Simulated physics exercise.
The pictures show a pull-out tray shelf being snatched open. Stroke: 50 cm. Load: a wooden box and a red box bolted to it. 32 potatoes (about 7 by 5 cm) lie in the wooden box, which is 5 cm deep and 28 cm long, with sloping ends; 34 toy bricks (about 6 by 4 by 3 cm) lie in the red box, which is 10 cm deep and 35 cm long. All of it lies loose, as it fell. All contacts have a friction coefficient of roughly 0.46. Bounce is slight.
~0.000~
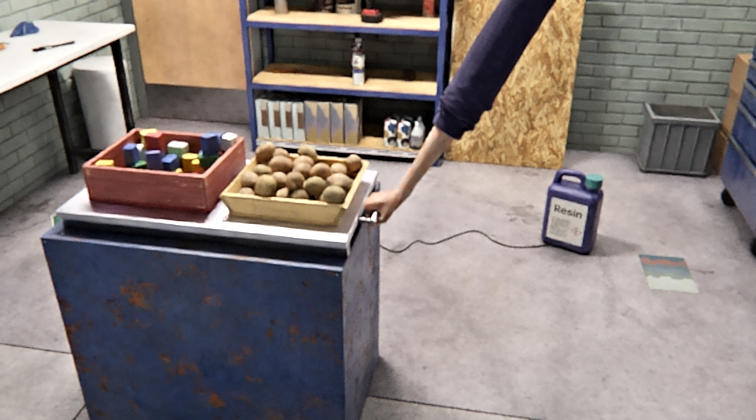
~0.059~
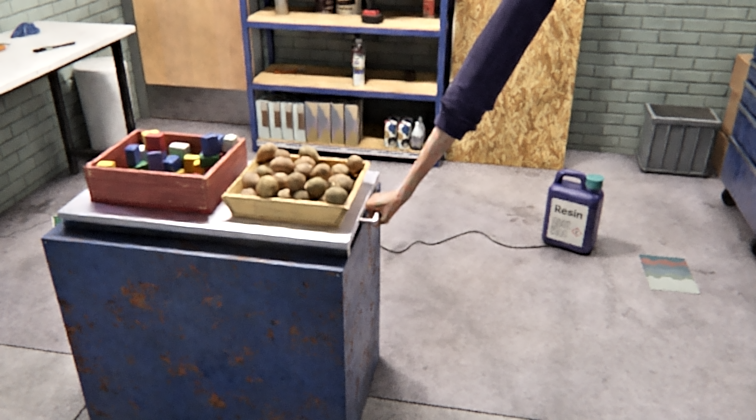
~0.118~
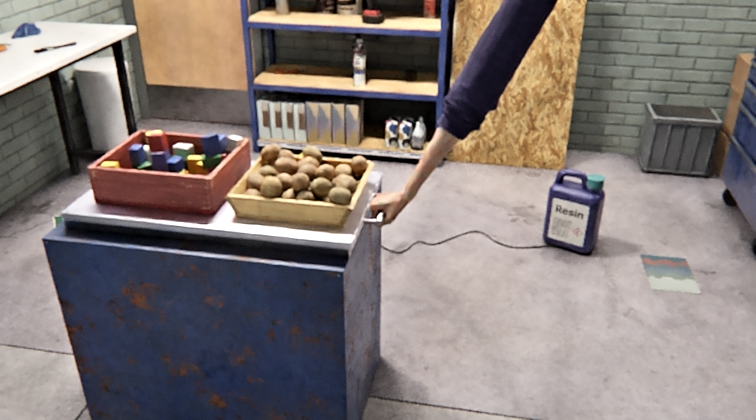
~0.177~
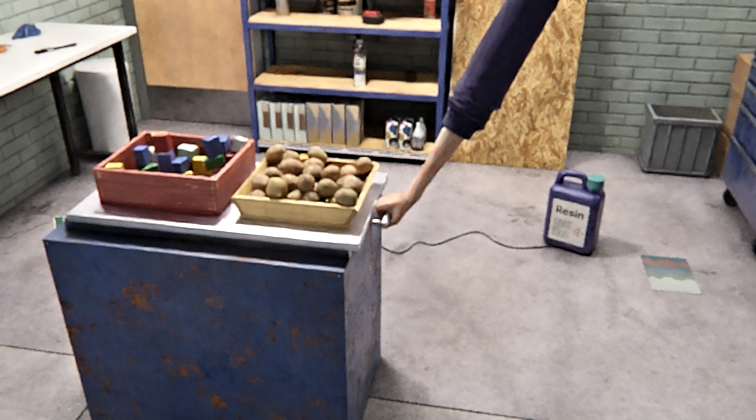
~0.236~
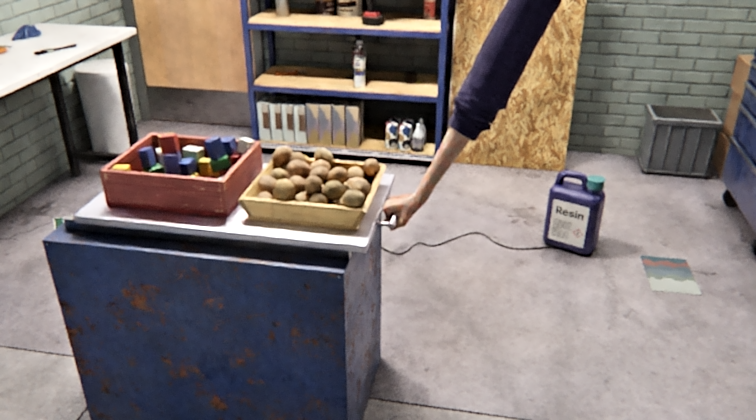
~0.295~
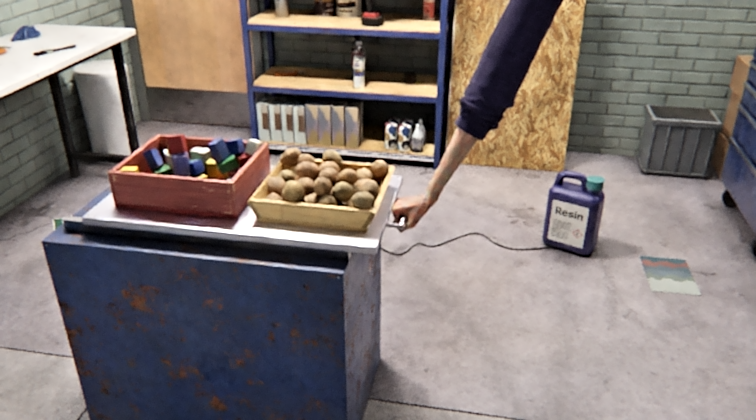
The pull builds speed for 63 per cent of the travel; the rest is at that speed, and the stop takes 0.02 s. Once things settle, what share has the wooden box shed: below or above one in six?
The wooden box loses fewer than one in six of its potatoes.
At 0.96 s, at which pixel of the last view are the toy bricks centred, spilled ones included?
Near (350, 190).
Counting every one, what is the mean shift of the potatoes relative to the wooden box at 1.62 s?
About 4 cm to the right.
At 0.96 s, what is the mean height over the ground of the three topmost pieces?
Some 90 cm up.
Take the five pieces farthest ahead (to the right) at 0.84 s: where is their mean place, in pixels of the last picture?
At about (521, 202).
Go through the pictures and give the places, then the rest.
In the first picture (we follow the rim corner now nearest the camera), wooden box at (343, 205); red box at (201, 176); shelf out by 0 cm; nothing out yet.
The second picture shows wooden box at (344, 206); red box at (203, 177); shelf out by 0 cm.
The third picture shows wooden box at (349, 206); red box at (207, 177); shelf out by 1 cm.
The fourth picture shows wooden box at (355, 207); red box at (213, 179); shelf out by 3 cm.
The fifth picture shows wooden box at (362, 209); red box at (220, 180); shelf out by 5 cm.
The sixth picture shows wooden box at (372, 210); red box at (229, 182); shelf out by 8 cm; nothing out yet.
After 0.76 s, end of travel.
After 0.84 s, 0 of 32 out of the wooden box and 0 of 34 out of the red box.
After 0.96 s, 1 of 32 out of the wooden box and 0 of 34 out of the red box.
After 1.18 s, 1 of 32 out of the wooden box and 0 of 34 out of the red box.
When it is over (at 1.62 s), 1 of 32 out of the wooden box and 0 of 34 out of the red box. Asked share, 1 of 32, 3 per cent.
